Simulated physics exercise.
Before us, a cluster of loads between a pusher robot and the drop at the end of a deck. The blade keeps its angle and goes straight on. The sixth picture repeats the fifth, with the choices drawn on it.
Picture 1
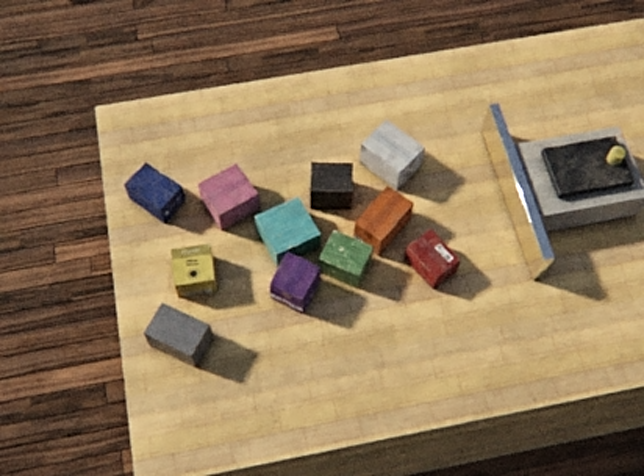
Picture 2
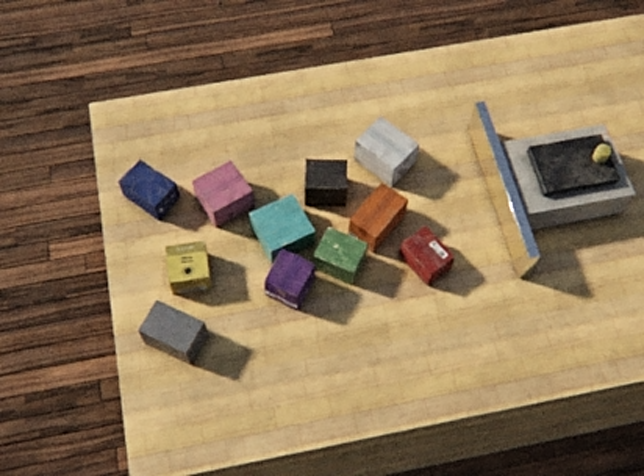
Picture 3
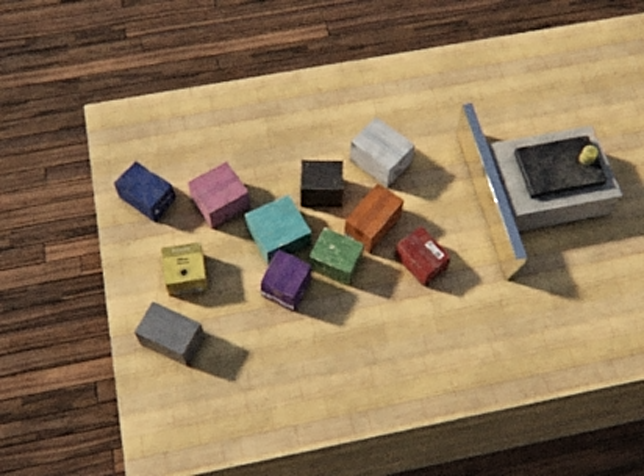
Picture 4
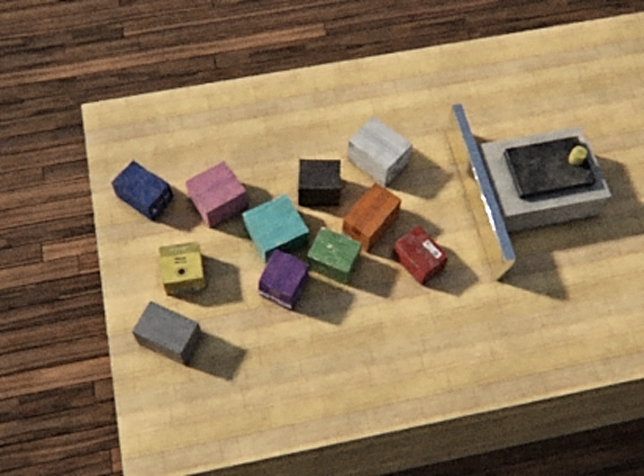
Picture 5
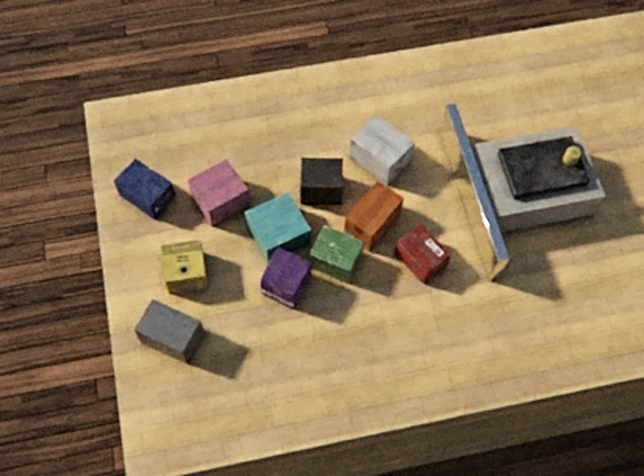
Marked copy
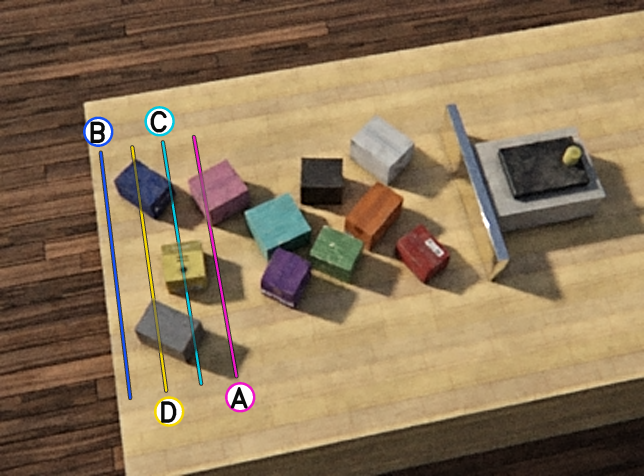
A pusher robot with a wide blue blade slides slowly left toward the still, colourful boxes.
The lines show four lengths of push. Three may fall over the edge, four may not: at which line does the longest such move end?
No fourth one falls up to C.
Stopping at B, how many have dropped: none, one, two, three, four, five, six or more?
By then, six or more.
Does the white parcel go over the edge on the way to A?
No.
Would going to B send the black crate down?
Yes.
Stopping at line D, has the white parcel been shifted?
Yes.
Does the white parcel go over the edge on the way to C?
No.
On the marked copy, A at (214, 249); B at (114, 267); C at (181, 255); D at (148, 261).
With C. Early on, robot (435, 186); white parcel (328, 152); black crate (299, 188).
Further on, robot (331, 205); blue box (140, 193); yellow box (158, 283).
At the end, robot (246, 220); blue box over the edge; yellow box over the edge; three fallen.
As for the rest, A is within the limit but short; B drops eleven; D drops seven.
